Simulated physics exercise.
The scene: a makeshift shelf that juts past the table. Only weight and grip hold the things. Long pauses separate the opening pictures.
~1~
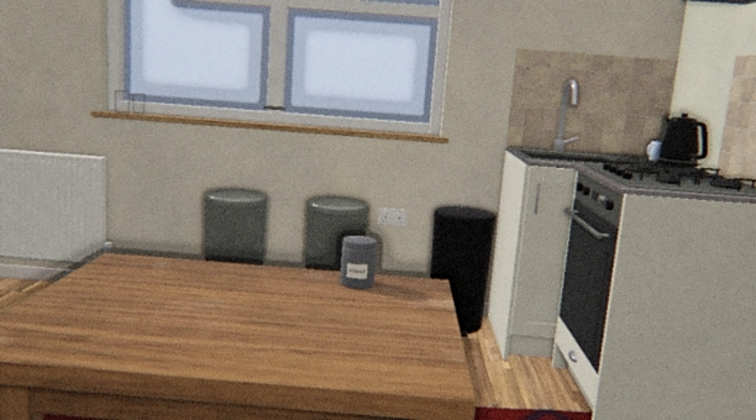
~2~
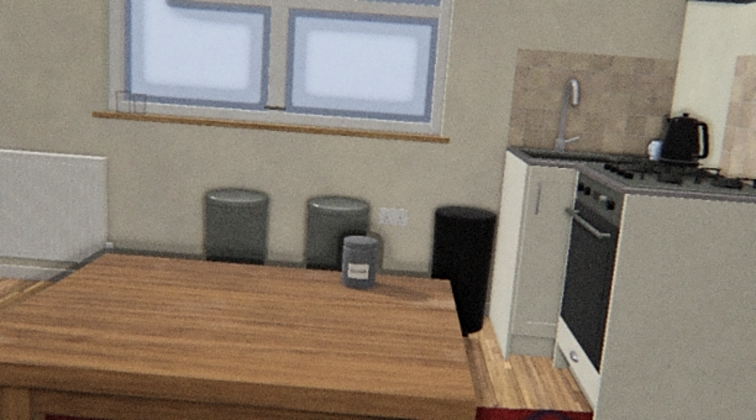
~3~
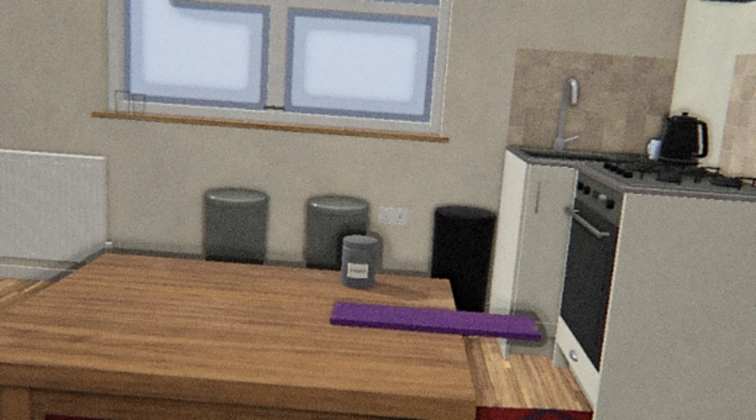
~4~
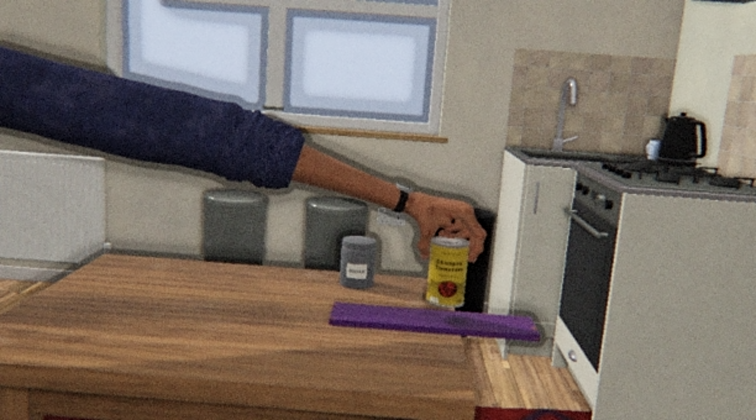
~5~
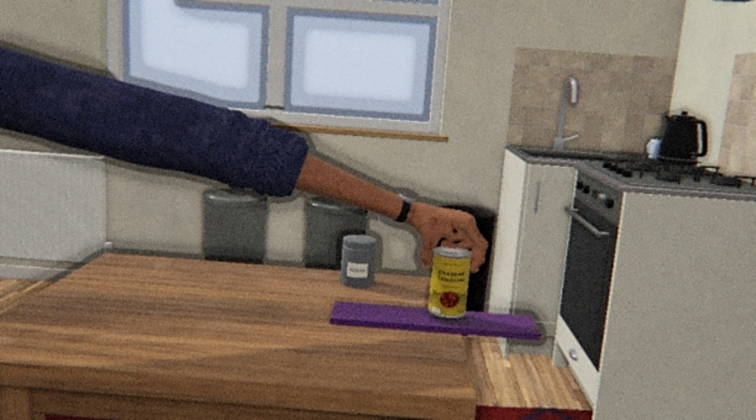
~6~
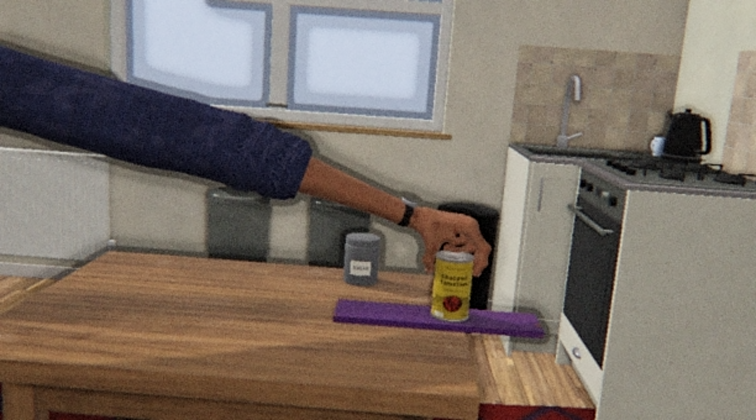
The clip shows a grey jar on a wooden kitchen table, where a purple strip appears jutting past the right edge; then a hand in a blue sleeve lowers a yellow tin onto the strip and keeps holding it.
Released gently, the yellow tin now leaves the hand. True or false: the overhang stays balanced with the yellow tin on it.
True.
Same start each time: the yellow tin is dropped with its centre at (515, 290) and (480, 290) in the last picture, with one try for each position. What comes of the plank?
In the first case it tips off the edge; in the second case it holds.
Then, 0.30 s on from there, no change.
Then, 0.70 s on from there, yellow tin resting near (452, 286).
In the end, all 3 unmoved. At the end, from the last picture's camera, yellow tin near (452, 286). The plank stays on the table.
